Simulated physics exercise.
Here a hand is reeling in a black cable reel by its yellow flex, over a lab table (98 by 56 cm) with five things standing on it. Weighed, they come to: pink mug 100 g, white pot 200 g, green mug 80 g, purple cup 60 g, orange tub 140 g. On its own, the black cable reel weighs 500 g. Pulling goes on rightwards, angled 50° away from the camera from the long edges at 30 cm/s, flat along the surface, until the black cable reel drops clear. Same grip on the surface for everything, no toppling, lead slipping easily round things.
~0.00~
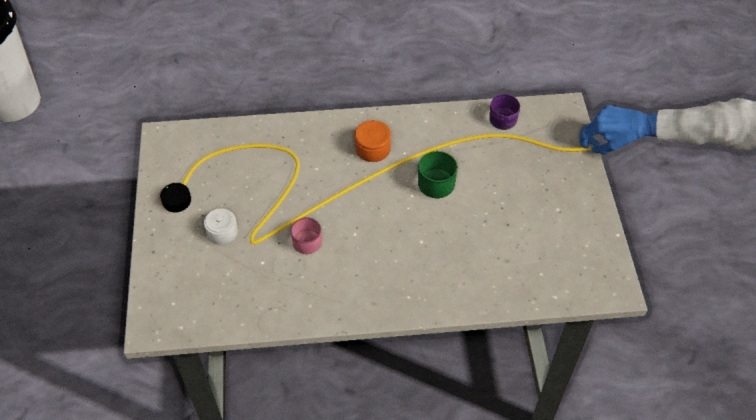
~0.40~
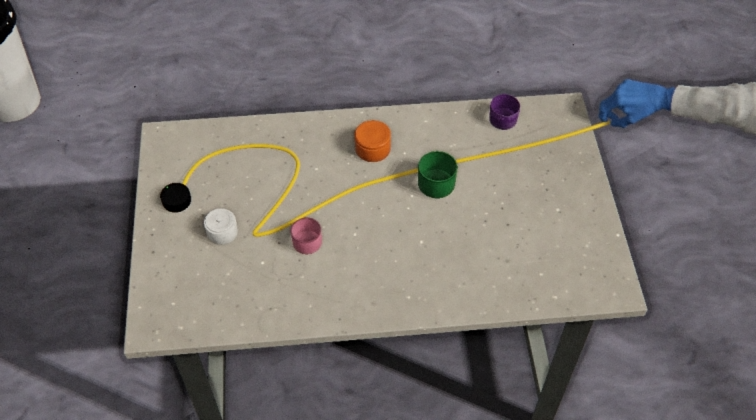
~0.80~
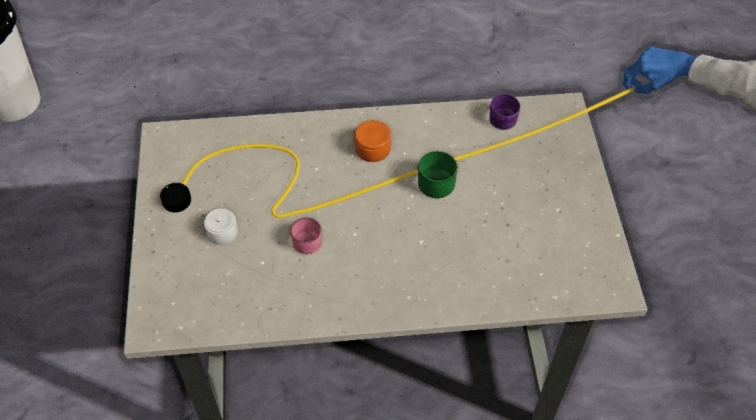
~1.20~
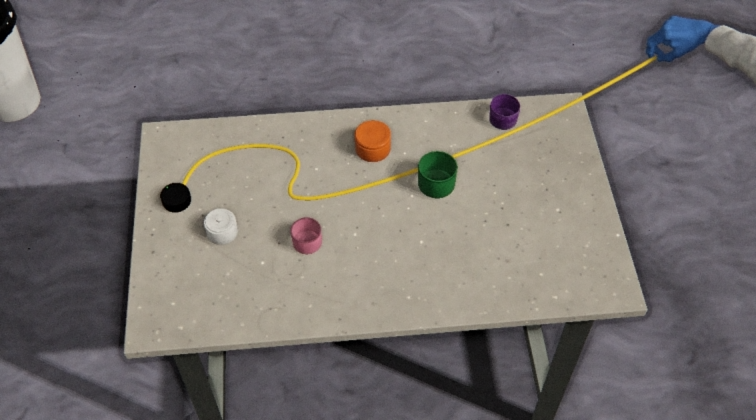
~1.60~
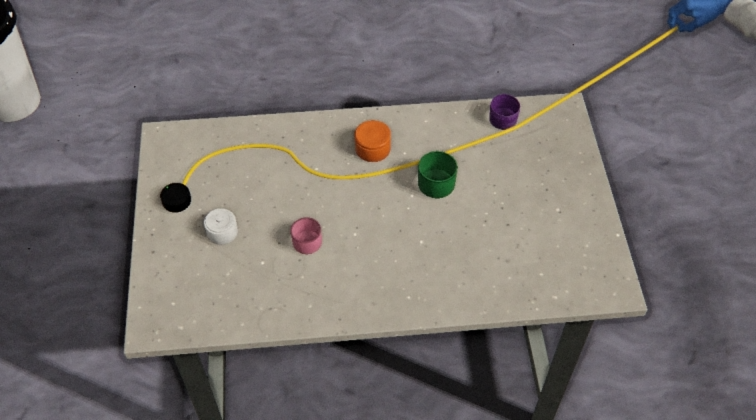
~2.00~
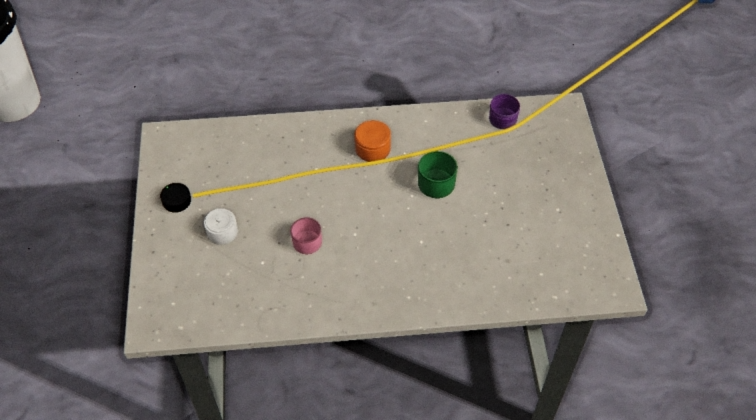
In the video, a blue-gloved hand pulls a yellow cord rightward and away across a table holding a black reel and five small colored containers; the cord's curves gradually straighten into a taut line bending beside the purple cup.
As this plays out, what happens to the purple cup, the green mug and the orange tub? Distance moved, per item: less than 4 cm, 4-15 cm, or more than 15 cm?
Purple cup more than the second cut; green mug less than the first cut; orange tub in between.
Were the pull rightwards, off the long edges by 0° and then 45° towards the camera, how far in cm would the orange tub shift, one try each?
About 0 cm, then about 0 cm.
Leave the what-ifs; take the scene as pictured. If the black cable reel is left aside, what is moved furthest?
Answer: The purple cup.
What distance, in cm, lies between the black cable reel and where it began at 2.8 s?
By that time it sits around 18 centimetres from where it began.
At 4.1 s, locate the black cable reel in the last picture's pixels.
Roughly at (425, 103).
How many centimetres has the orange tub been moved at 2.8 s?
About 6 cm.
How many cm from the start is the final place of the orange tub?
It ends some 10 cm from where it started.
By 2.8 s the black cable reel has slid 19 cm, and the shifts are, purple cup off the edge, orange tub 6 cm.
By 3.5 s the black cable reel has slid 38 cm, and the shifts are, purple cup off the edge, orange tub 6 cm.
By 4.1 s the black cable reel has slid 57 cm, and the shifts are, orange tub 10 cm, purple cup off the edge.
By 4.7 s the black cable reel is off the top, and the shifts are, orange tub 10 cm at (369, 99), purple cup off the edge, green mug 0 cm at (438, 166).
